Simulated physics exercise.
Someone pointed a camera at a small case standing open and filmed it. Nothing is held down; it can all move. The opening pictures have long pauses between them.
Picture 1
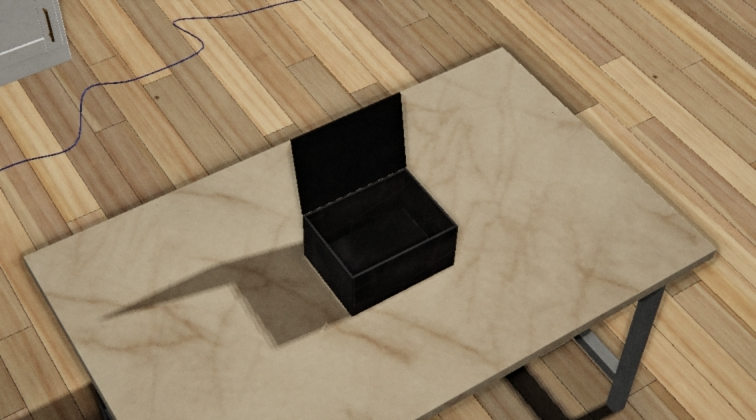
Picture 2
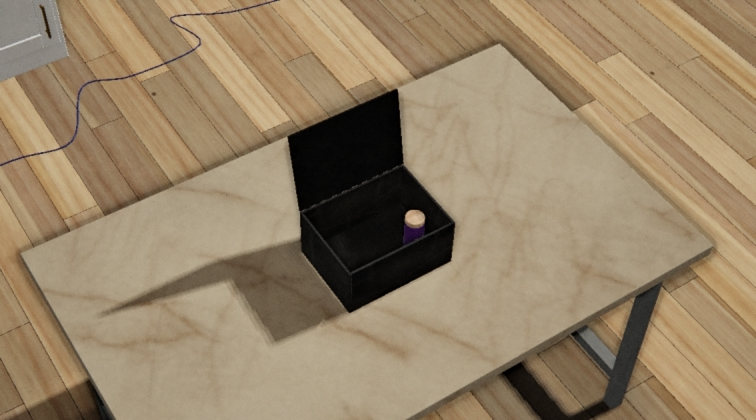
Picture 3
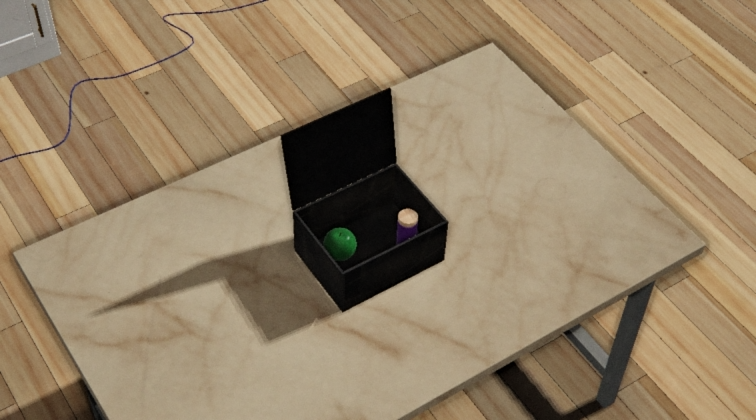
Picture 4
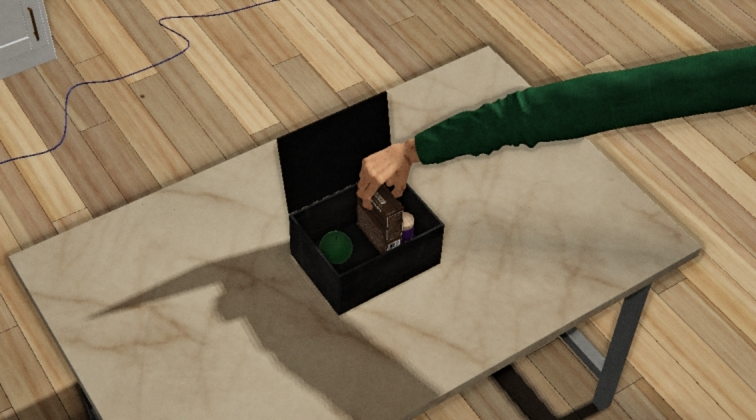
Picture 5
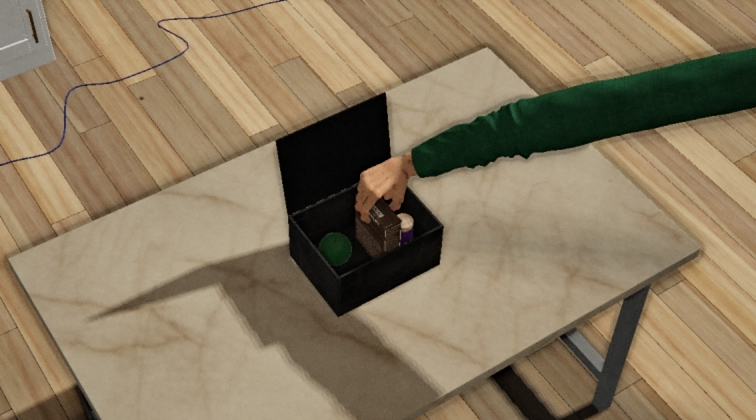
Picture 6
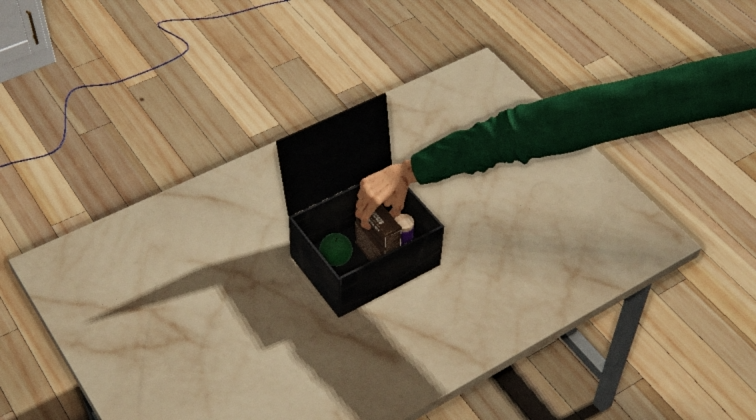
Purple bottle with a pale cap, then a green apple appearing in an open black case, and a hand lowering a brown packet between them.
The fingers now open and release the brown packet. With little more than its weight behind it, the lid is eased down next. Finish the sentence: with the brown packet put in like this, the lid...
The lid stays ajar.
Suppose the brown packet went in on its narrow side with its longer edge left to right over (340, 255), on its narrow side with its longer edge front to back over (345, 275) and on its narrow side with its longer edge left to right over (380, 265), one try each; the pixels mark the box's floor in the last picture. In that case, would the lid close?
The first time it is kept open, the next time it is kept open, and the last time it is kept open.
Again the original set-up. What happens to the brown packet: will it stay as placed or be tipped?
By the end the brown packet has kept its angle.
Then, 1.30 s on from there, lid 82° above the rim.
Then, 1.70 s on from there, lid 46° above the rim.
Then, 1.90 s on from there, lid 22° above the rim.
Then, 4.10 s on from there, brown packet resting near (378, 235).
In the end, lid 22° above the rim; all 3 unmoved. At the end, from the last picture's camera, brown packet near (378, 235).
